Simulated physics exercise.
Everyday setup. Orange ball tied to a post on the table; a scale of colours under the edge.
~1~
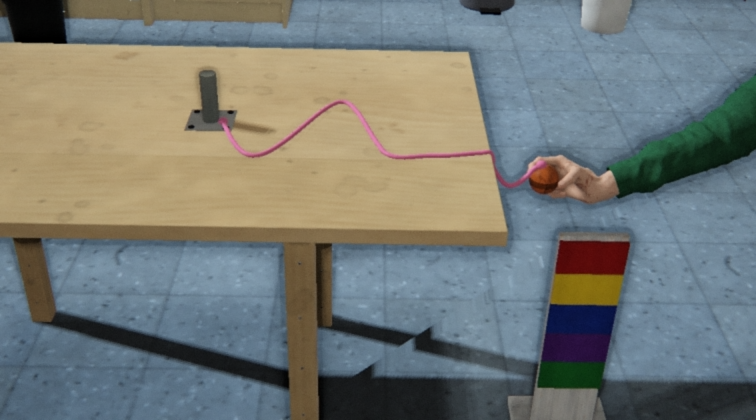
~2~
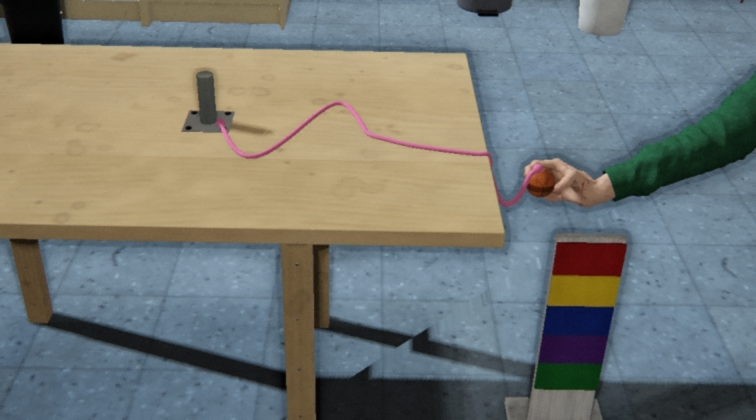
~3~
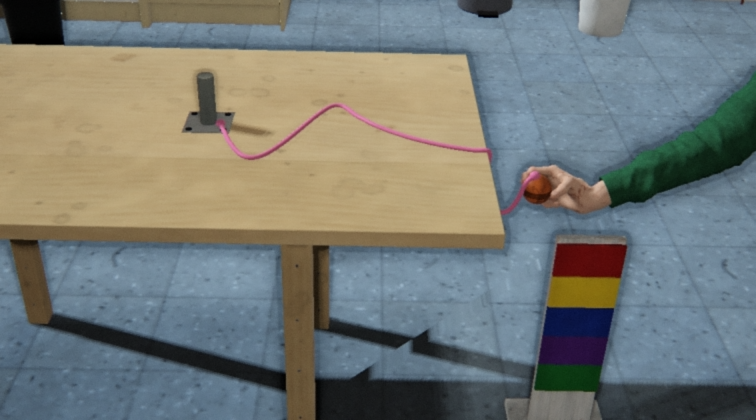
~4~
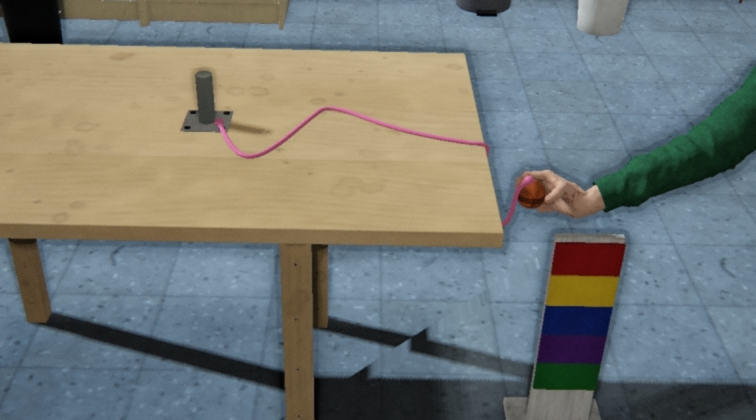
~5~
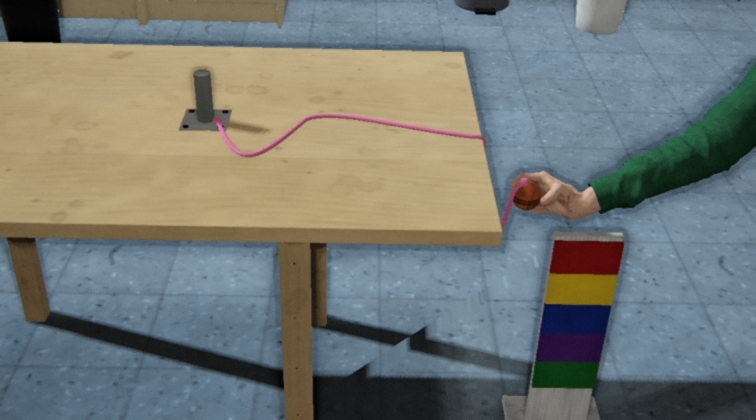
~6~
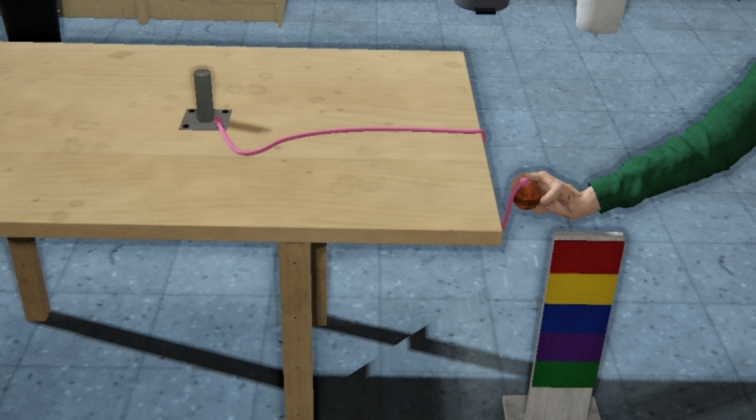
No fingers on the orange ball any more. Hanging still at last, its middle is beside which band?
Its middle is beside green.
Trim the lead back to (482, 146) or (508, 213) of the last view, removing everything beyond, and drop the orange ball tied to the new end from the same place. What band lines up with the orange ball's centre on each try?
First try: No band; second try: Purple.
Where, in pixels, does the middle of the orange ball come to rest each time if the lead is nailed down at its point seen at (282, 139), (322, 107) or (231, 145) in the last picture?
Going through the tries, I'd expect close to (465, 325), (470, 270) and lastly (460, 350).
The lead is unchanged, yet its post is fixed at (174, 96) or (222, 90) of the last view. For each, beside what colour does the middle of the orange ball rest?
First try: Purple; second try: Green.
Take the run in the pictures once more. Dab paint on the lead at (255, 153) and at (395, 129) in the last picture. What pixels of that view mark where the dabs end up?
Point one: (307, 125); point two: (456, 134).
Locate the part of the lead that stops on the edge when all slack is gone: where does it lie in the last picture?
It's the point at about (421, 130).
A little later, ball near (481, 337); level with purple.
Next, ball near (447, 354); level with green.
Later still, ball near (470, 365); level with green.
When it is over, ball near (453, 361); level with green. Its centre hangs level with the green band.
